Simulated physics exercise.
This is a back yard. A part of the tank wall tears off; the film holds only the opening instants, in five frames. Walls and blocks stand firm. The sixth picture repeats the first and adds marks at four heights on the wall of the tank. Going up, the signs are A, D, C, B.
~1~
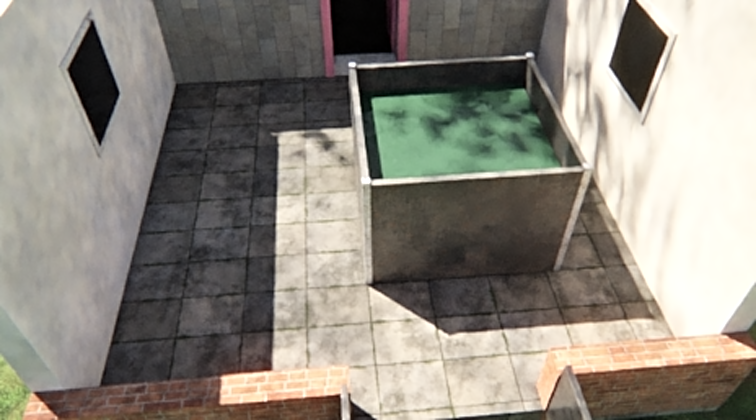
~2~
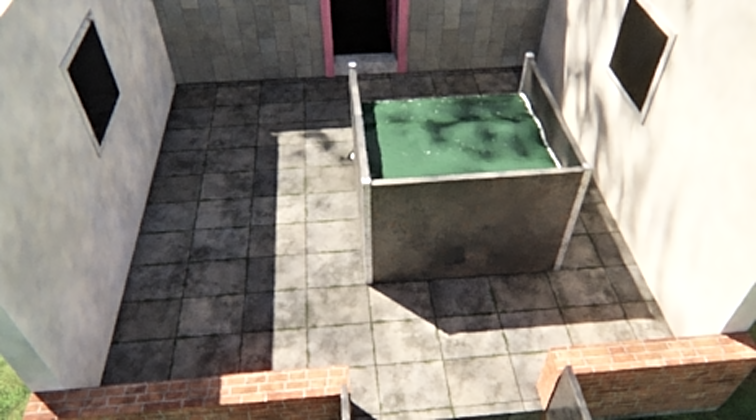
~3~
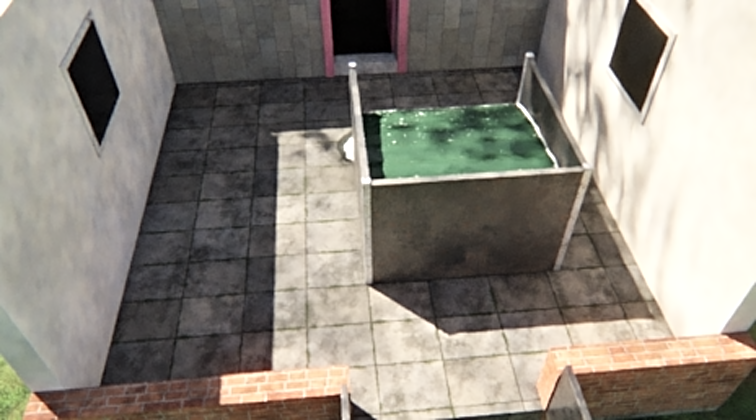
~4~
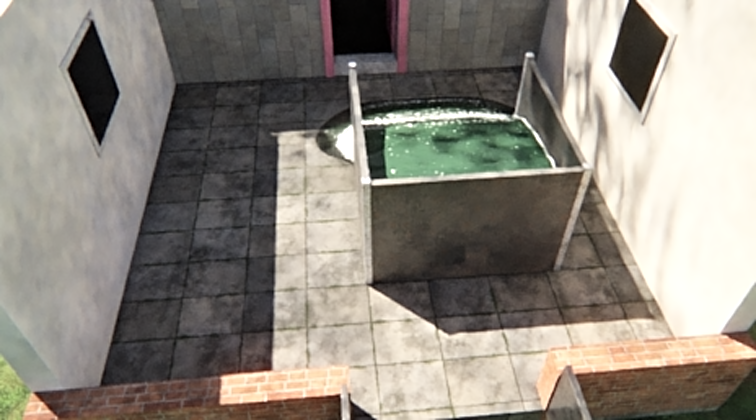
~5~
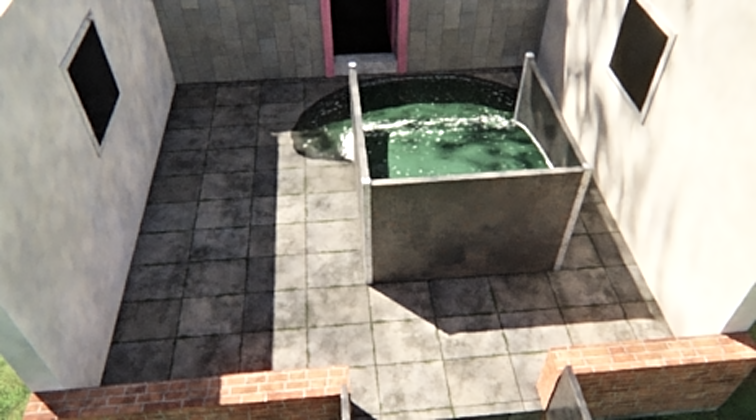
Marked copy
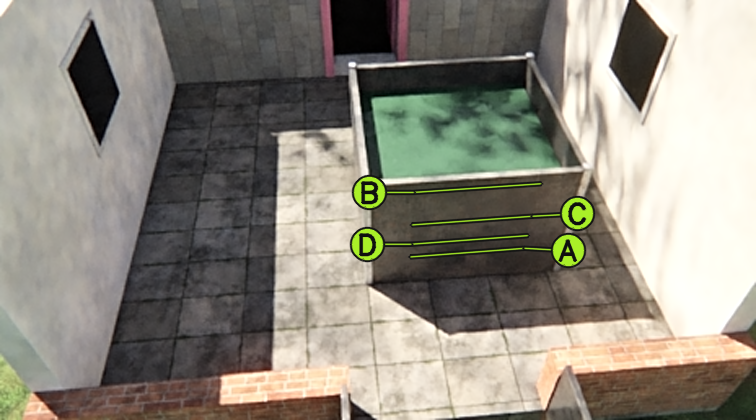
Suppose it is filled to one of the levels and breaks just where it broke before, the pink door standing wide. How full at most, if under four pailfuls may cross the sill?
Use level A.
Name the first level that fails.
The answer is D.
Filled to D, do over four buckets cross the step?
Yes, it does.
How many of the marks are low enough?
One.
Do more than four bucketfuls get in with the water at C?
Yes, that goes wrong.
On the marked copy, A at (467, 252); B at (477, 188); C at (472, 220); D at (469, 239); from the bottom up A, D, C, B.
With A, a bucket or two gets in.
With B, dozens of bucketfuls pour in.
With C, dozens of bucketfuls pour in.
With D, about 9 bucketfuls get in.
